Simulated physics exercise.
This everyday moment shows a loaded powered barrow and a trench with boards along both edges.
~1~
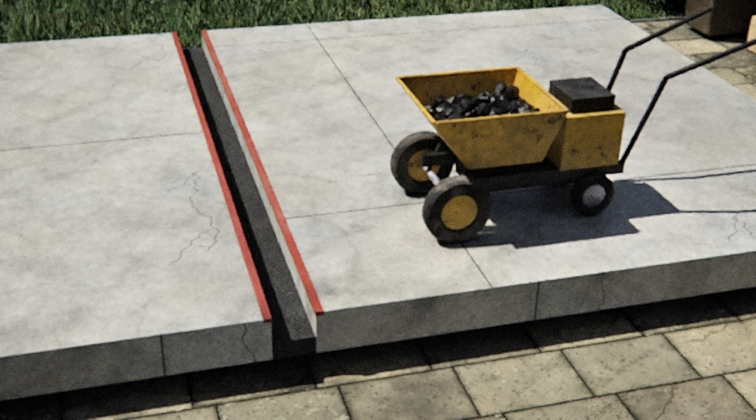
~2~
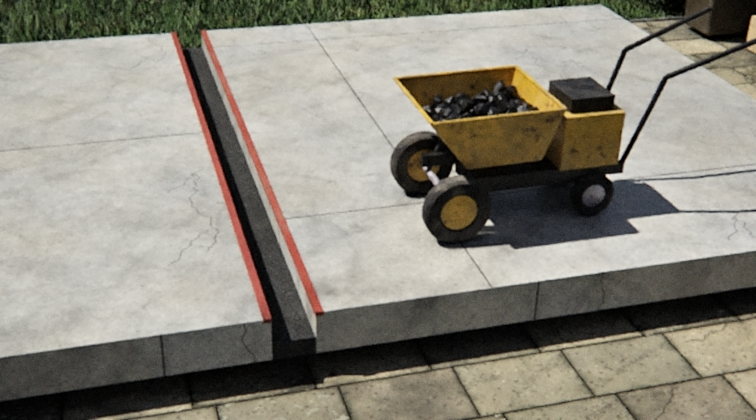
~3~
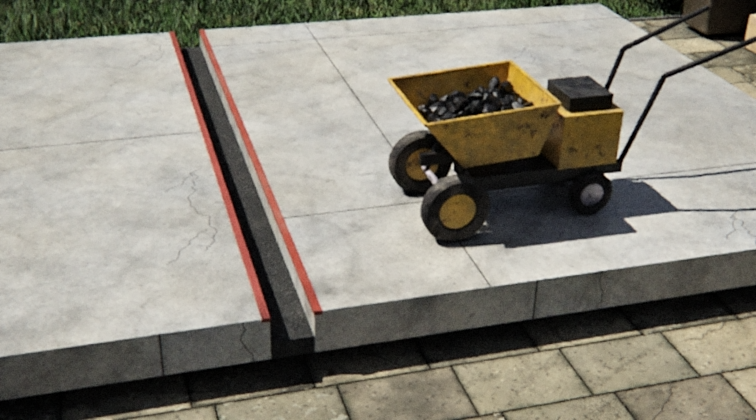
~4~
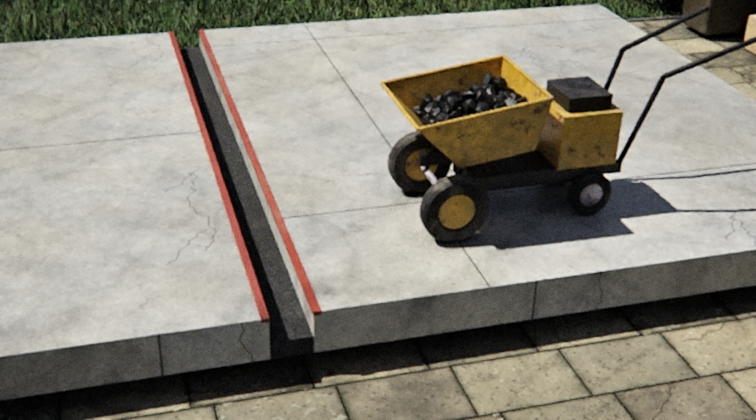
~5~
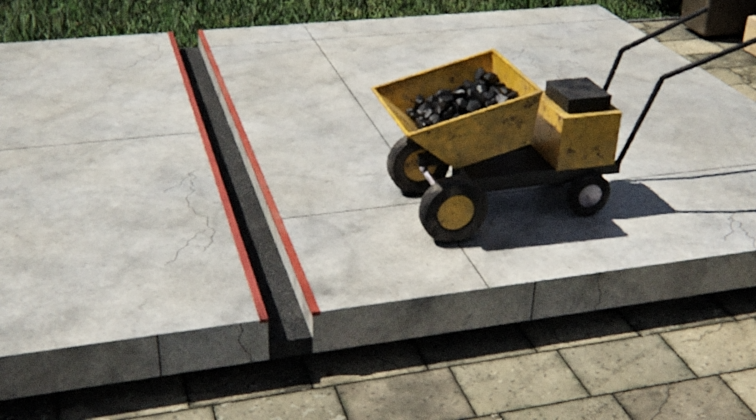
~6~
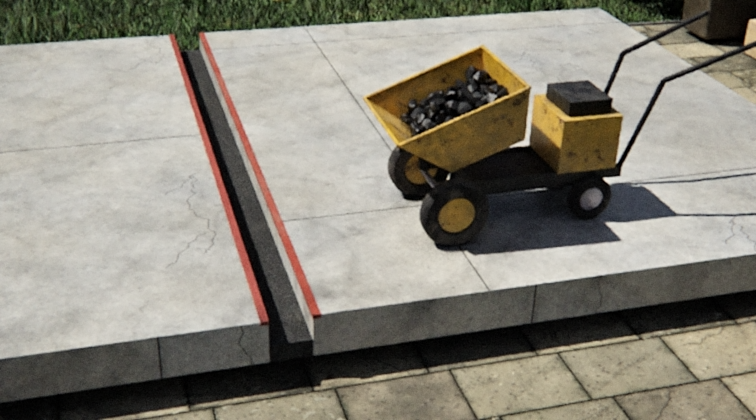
A pale concrete slab fills most of the view, seen from above at an angle in sunlight, with grass behind it and paving stones in front. A yellow powered barrow loaded with black lumps of coal stands on the right, its dark handles reaching back, while a narrow dark trench edged with red boards crosses the left. The skip gradually tilts forward to the left, slightly then clearly, while the wheels stay almost still.
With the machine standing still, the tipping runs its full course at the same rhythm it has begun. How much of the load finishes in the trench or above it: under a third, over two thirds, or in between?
Share: Not reaching a third.
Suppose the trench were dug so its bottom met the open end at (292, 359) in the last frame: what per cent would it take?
Something like 20 %.
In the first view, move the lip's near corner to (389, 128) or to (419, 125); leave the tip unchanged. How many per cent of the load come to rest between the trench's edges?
Approximately 60 per cent and 40 per cent, in that order.
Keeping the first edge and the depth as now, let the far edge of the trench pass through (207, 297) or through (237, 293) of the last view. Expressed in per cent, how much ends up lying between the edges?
I'd say some 20 in a hundred, followed by 20 in a hundred.
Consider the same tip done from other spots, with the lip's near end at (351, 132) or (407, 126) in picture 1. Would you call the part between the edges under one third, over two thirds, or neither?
Try one, the middle third; try two, the middle third.
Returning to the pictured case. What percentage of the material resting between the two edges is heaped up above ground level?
Share: Around 0 %.
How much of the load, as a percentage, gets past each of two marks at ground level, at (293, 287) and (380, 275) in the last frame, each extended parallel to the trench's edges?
First 20 in a hundred, second 70 in a hundred.
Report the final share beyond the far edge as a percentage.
It comes to close to 0 %.
Shortly afterwards, skip tipped steeply; the whole lot in the skip.
Next, skip tipped right over; the bulk in the skip; near a quarter short of the trench; only a few falling.
Some moments later, skip tipped right over; near a third in the skip; near half short of the trench; near a quarter in or heaped over the trench.
In the end, skip tipped right over; near a third in the skip; near half short of the trench; near a quarter in or heaped over the trench; none at all beyond it.
